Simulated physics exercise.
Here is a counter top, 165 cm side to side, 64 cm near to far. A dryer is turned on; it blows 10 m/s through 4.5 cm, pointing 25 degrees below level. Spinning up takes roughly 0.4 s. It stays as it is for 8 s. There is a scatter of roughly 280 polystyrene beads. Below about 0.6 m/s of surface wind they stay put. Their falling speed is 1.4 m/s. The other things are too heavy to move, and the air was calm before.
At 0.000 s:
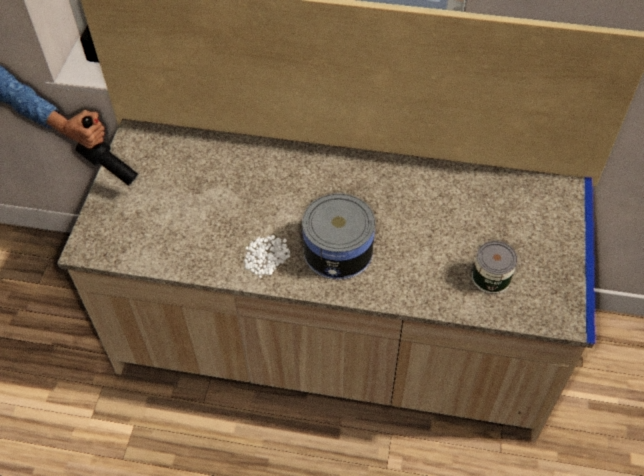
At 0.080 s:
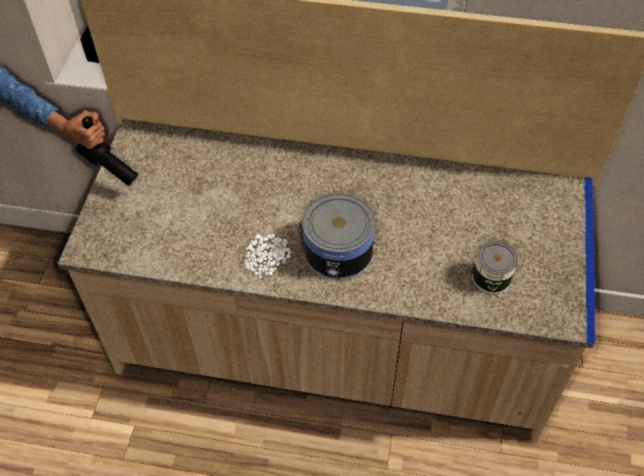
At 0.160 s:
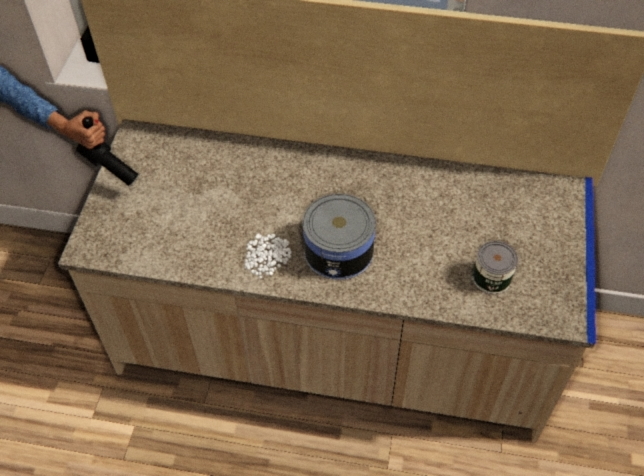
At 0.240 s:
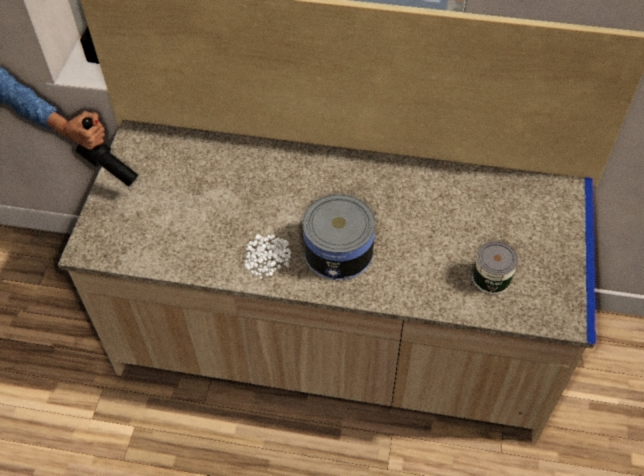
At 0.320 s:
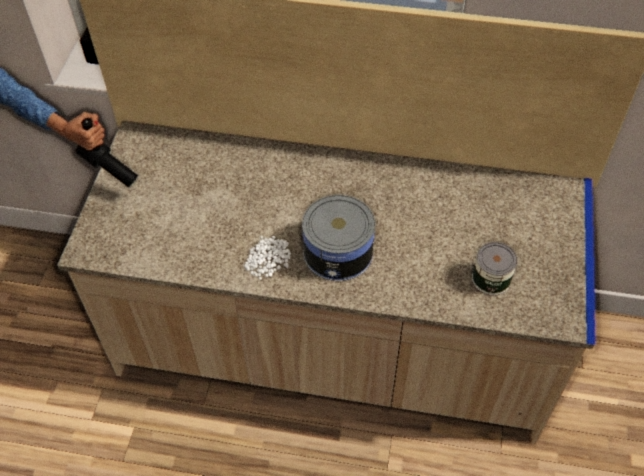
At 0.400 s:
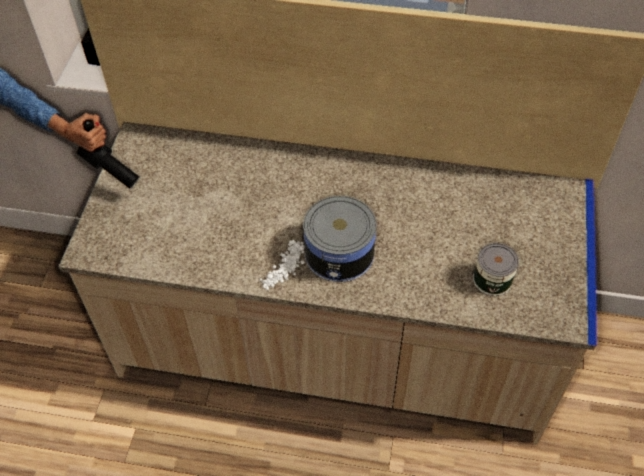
White polystyrene beads lie in a loose scatter on a speckled counter top, left of a large tin and a smaller one, while a hand at the left holds a black dryer still. The beads then begin to shift slightly, and nearly all slide rightward, bunching into a narrow band beside the large tin.
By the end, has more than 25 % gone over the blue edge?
More than a quarter over the blue edge: No.
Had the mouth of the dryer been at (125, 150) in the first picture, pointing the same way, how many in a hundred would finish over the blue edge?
In that case some 0 per cent.
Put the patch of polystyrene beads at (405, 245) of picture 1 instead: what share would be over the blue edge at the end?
Then about 20 %.
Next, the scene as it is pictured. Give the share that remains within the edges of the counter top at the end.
Near 0 %.
After 1.6 s, 2 % are on the move or not yet settled, 0 % are over the blue edge.
After 2.6 s, 0 % are on the move or not yet settled, 1 % are over the blue edge.
After 4.4 s, 0 % are on the move or not yet settled, 1 % are over the blue edge.
After 8.0 s, at the end, 1 % are over the blue edge.
